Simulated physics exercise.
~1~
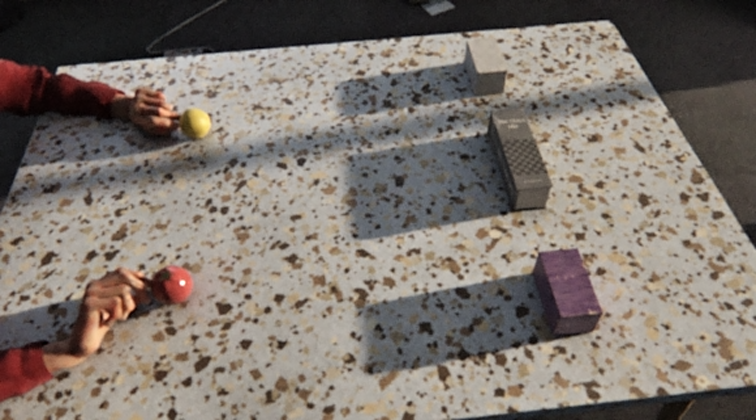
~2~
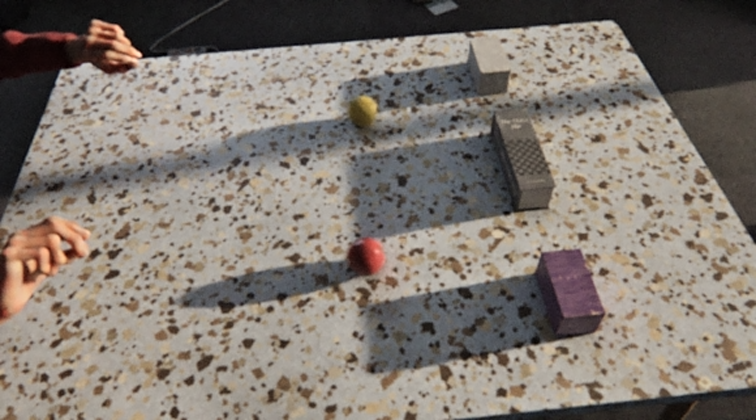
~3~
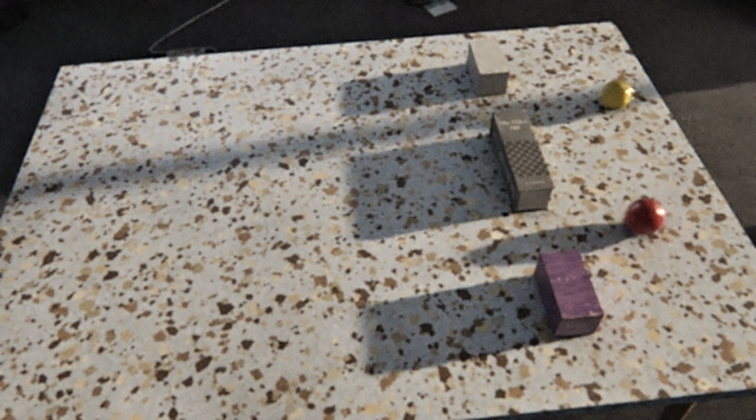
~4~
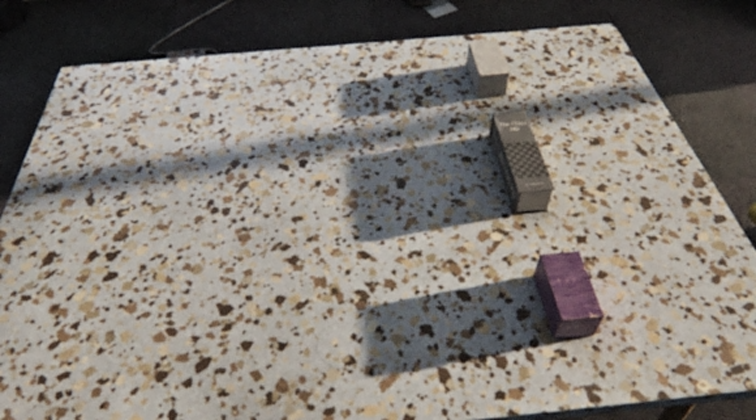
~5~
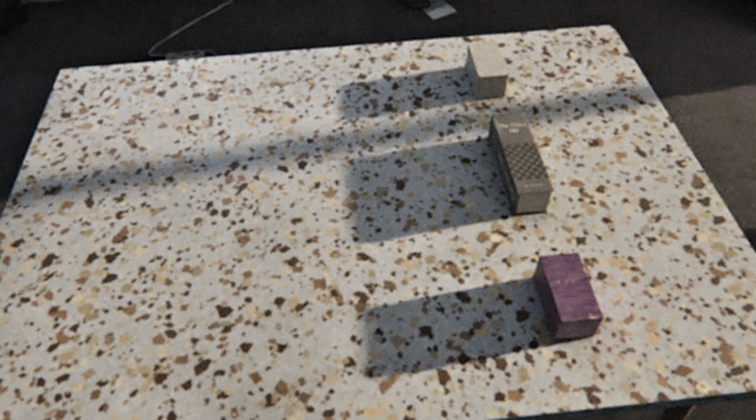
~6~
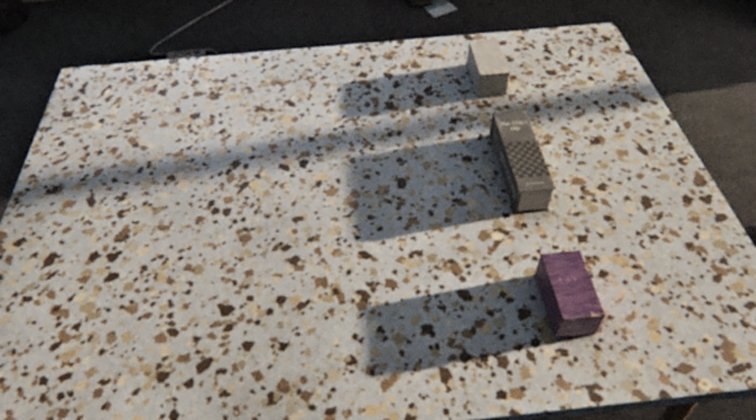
Two hands roll a red tomato and a lemon right, through the gaps between blocks.
